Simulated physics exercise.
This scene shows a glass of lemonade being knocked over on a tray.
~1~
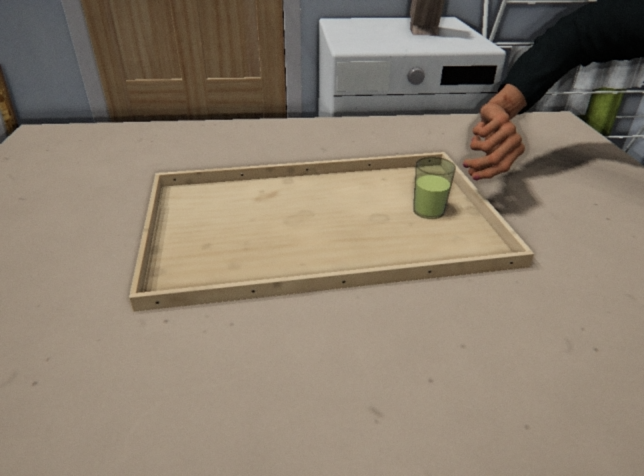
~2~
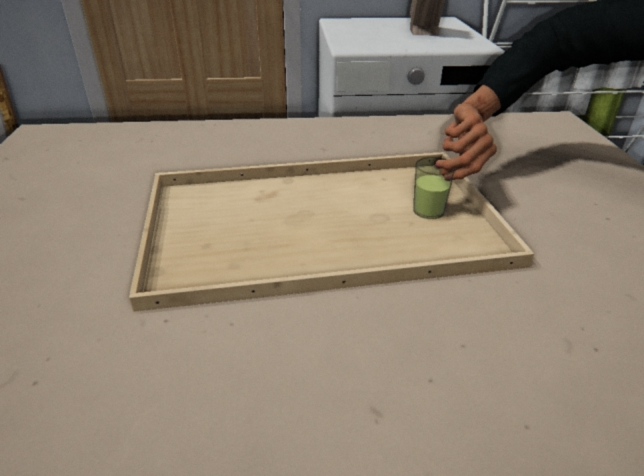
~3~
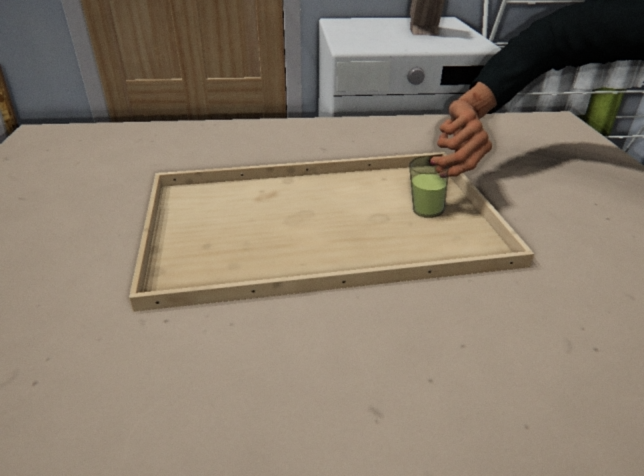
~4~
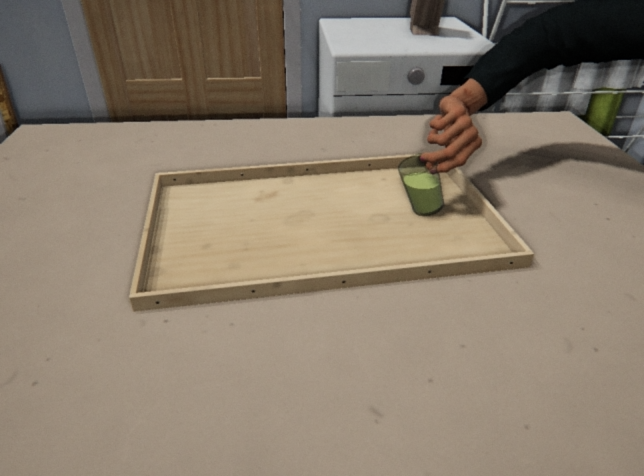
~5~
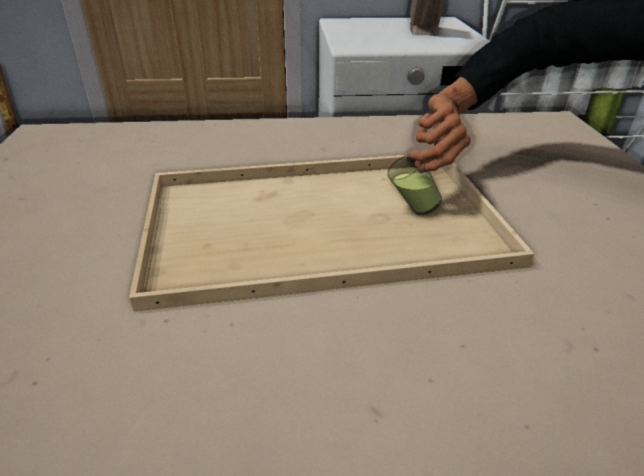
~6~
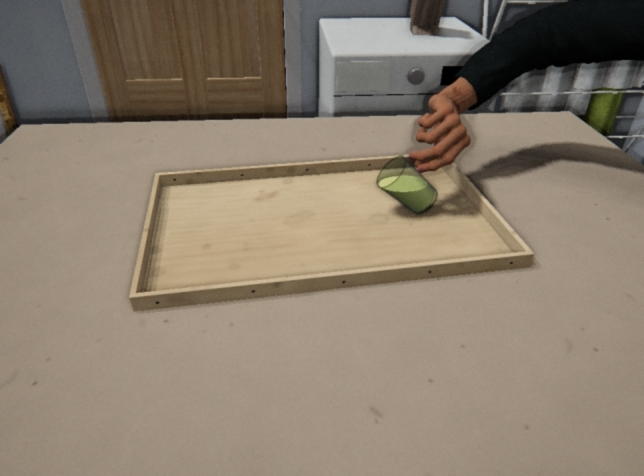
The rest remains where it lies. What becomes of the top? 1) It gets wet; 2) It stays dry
2.
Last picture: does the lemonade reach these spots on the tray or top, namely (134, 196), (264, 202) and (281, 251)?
Point 1 avoided; point 2 met by the spill; point 3 met by the spill.
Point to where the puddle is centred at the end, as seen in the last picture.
It settles with its centre at about (237, 219).
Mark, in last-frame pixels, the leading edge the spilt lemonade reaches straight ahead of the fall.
About (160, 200).
Next, the glass lies in the tray; the puddle covers about as much as a plate; the top is dry.
After that, the puddle covers about as much as a tray; the top is dry.
Finally, the puddle covers about as much as a tray; the top is dry.
